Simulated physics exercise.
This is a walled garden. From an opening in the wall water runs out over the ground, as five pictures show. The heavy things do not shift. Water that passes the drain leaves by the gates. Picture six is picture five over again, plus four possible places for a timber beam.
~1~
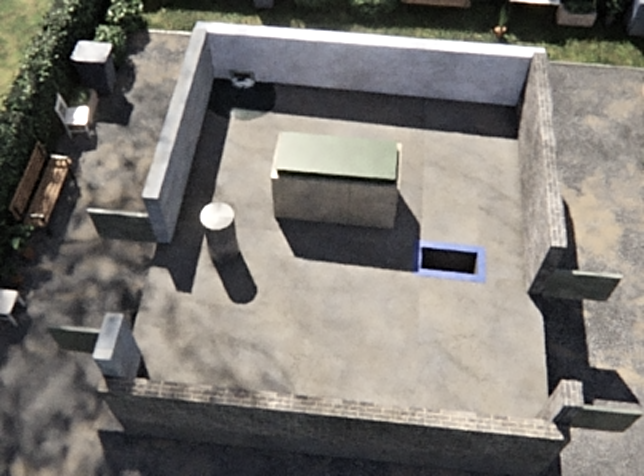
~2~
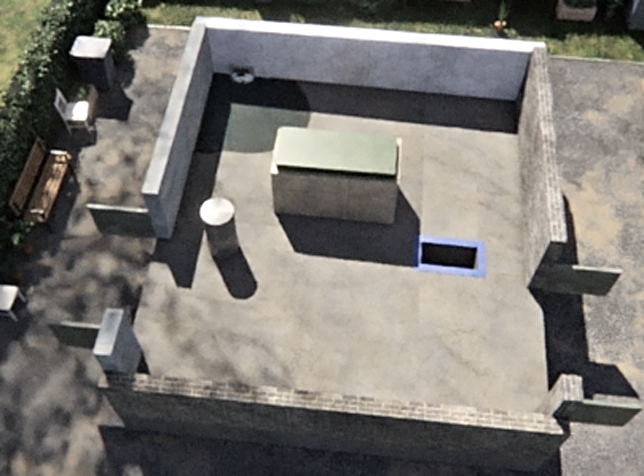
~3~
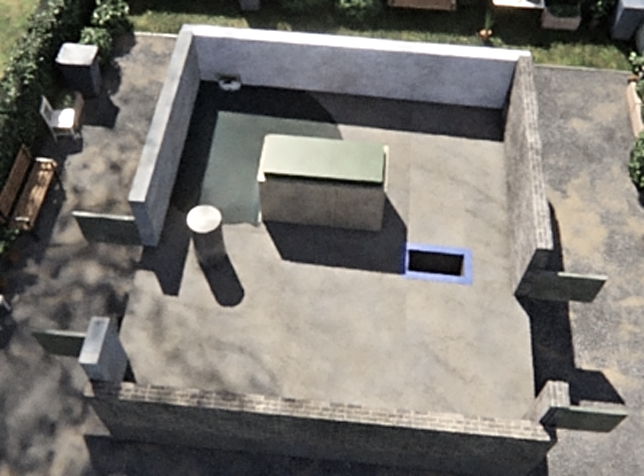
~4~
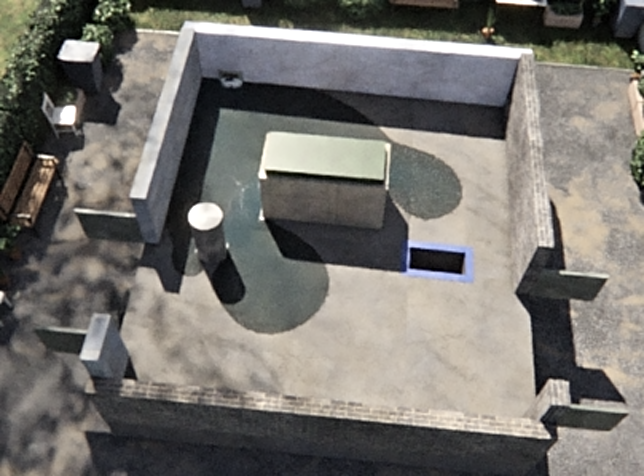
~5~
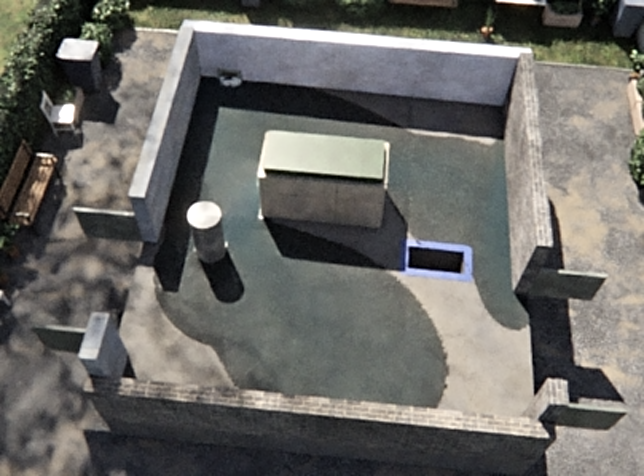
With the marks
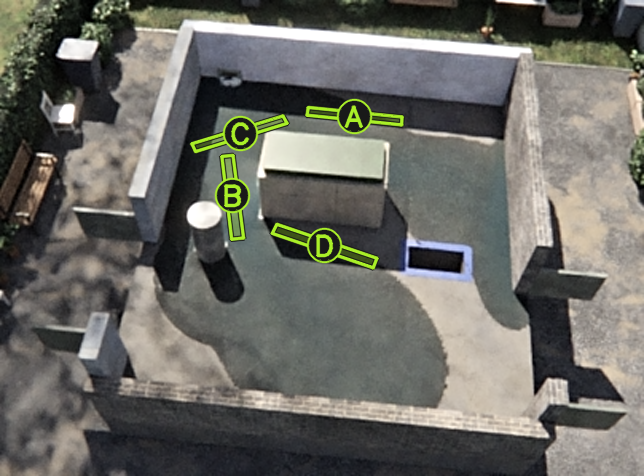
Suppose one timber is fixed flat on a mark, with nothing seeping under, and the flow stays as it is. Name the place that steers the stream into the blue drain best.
Go for C.
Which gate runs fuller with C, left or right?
More leaves on the right.
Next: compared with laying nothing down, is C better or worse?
It is better.
On the marked copy, A from (307, 111) to (401, 120); B from (227, 155) to (237, 238); C from (193, 147) to (285, 119); D from (274, 228) to (375, 262).
With A, about 6 % of the stream goes into the blue drain, about 94 % out by the gates.
With B, about 6 % of the stream goes into the blue drain, about 94 % out by the gates.
With C, about 17 % of the stream goes into the blue drain, about 83 % out by the gates.
With D, about 6 % of the stream goes into the blue drain, about 94 % out by the gates.
